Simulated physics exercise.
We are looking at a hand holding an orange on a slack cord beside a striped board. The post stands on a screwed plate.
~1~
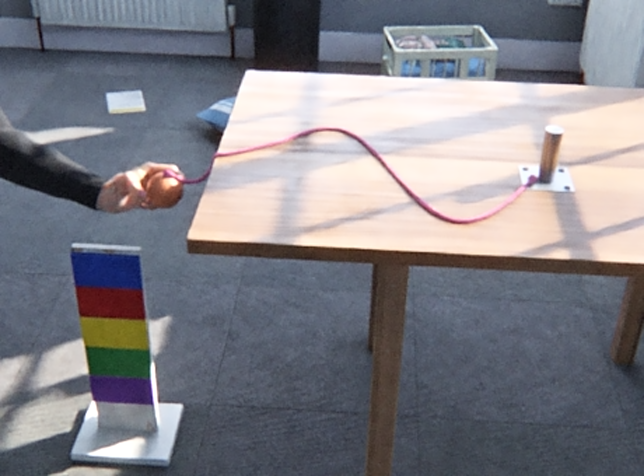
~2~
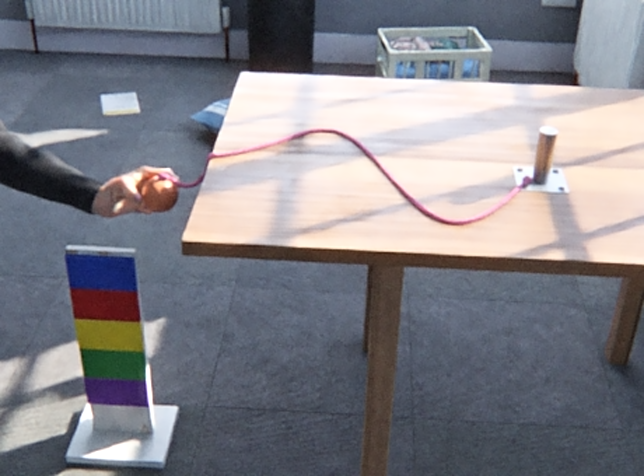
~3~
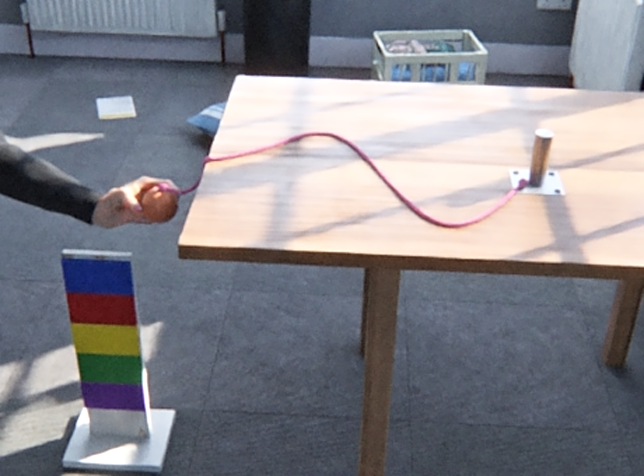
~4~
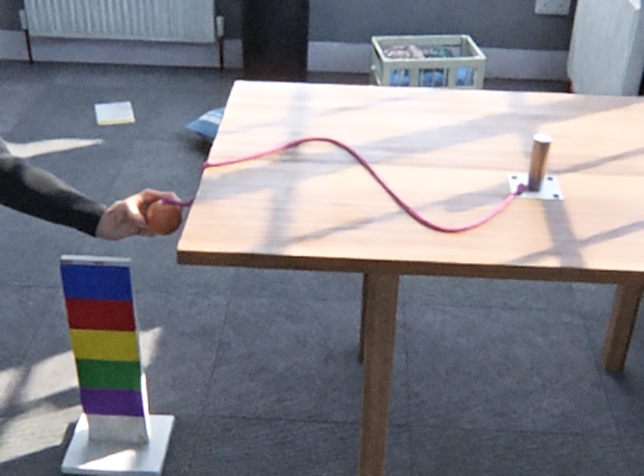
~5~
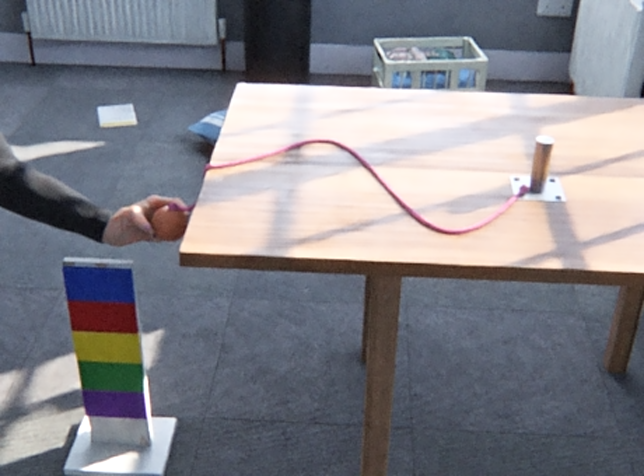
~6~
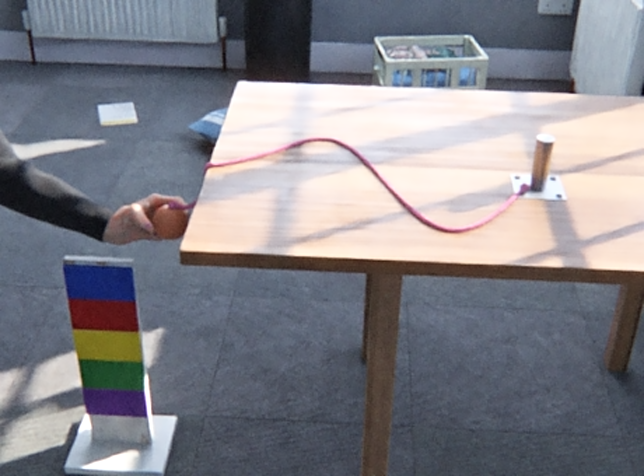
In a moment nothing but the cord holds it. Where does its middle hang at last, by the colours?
At green.
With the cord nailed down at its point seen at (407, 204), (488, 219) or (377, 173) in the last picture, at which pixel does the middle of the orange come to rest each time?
Near (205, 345), (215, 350) and (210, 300).
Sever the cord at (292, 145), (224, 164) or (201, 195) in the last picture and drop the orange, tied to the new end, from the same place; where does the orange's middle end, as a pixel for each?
About (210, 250), (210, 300) and (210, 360).
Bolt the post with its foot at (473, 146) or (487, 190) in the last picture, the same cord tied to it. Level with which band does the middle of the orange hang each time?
It would be purple; purple.
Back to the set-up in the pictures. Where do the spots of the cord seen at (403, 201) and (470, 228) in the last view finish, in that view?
At (330, 183), then (418, 184).
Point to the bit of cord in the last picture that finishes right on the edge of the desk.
That spot is around (347, 146).
Soon after, orange near (224, 374); level with yellow.
After that, orange near (207, 384); level with green.
In the end, orange near (216, 389); level with green. Its centre hangs level with the green band.
